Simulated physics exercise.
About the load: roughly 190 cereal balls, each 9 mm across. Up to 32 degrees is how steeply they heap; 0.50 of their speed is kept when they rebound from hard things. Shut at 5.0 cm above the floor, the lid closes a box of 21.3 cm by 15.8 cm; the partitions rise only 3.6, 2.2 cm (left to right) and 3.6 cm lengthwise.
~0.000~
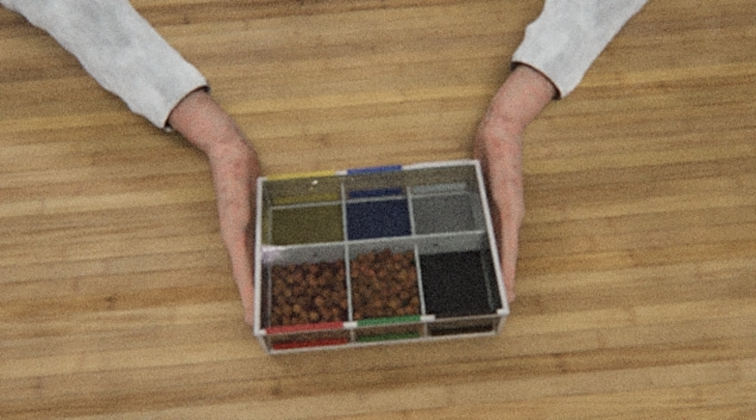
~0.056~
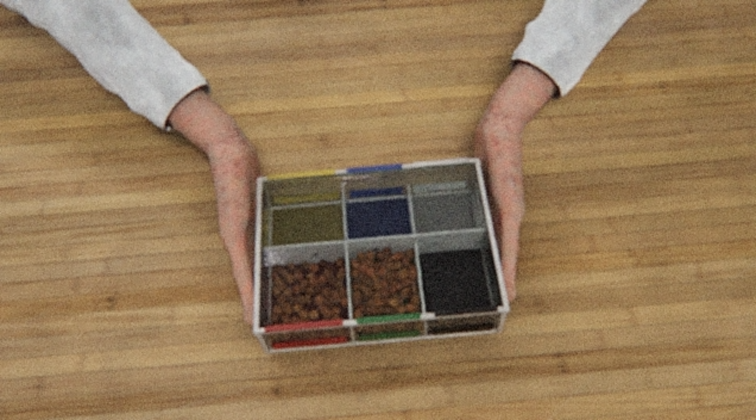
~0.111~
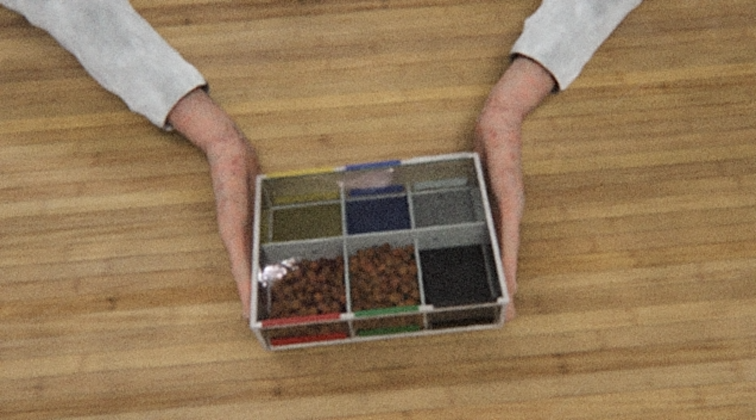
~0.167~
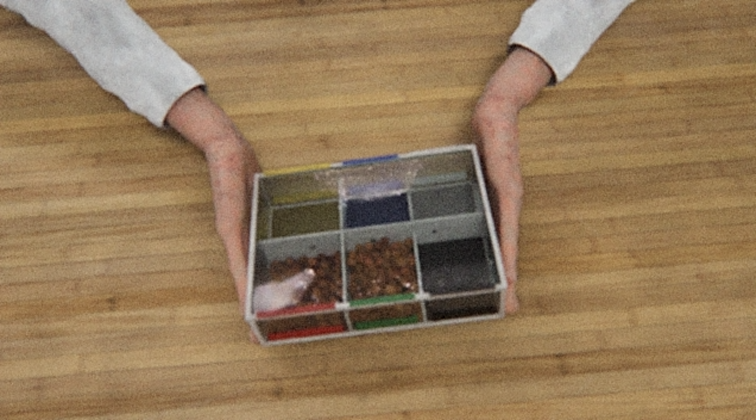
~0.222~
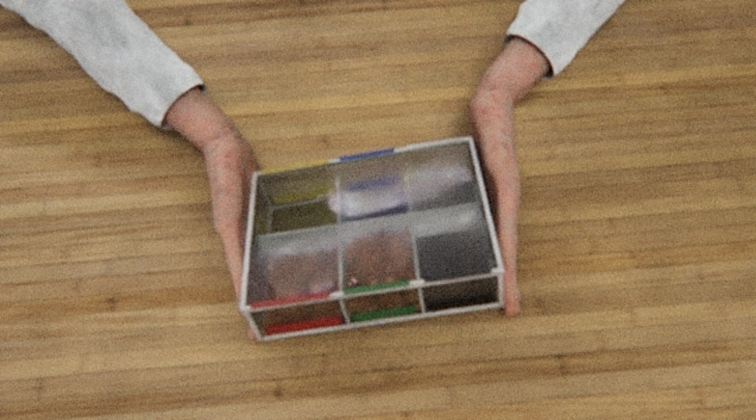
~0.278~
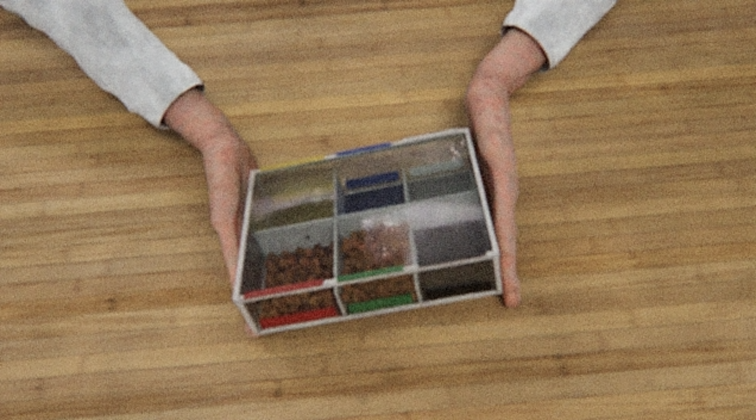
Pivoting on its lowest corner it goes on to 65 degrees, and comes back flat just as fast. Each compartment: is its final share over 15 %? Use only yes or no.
Red: Yes; blue: No; green: Yes; yellow: No; white: No; black: No.
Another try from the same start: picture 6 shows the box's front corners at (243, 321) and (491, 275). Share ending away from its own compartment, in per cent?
Around 0 per cent, it would seem.
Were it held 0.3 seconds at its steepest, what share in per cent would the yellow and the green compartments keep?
In per cent: Yellow 5, green 60.
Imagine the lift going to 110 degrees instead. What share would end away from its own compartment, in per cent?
Result: Some 25 %.
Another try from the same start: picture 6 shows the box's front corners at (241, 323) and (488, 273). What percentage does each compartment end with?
It comes out as red at 40 percent, blue at 0 percent, green at 60 percent, yellow at 0 percent, white at 0 percent and black at 0 percent.
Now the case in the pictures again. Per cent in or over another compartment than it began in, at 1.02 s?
Value: Close to 0 %.
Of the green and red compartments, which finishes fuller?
The green compartment.
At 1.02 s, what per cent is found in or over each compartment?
Red 40; blue 0; green 60; yellow 0; white 0; black 0.
After 1.02 s, tilt 64 degrees; red 40 %, green 60 %.
After 1.52 s, tilt 27 degrees; red 40 %, green 60 %, yellow 5 %.
After 2.08 s, tilt 0 degrees; red 40 %, green 60 %, yellow 5 %.
In the end, at 2.6 s, red 40 %, blue 0 %, green 60 %, yellow 5 %, white 0 %, black 0 %.
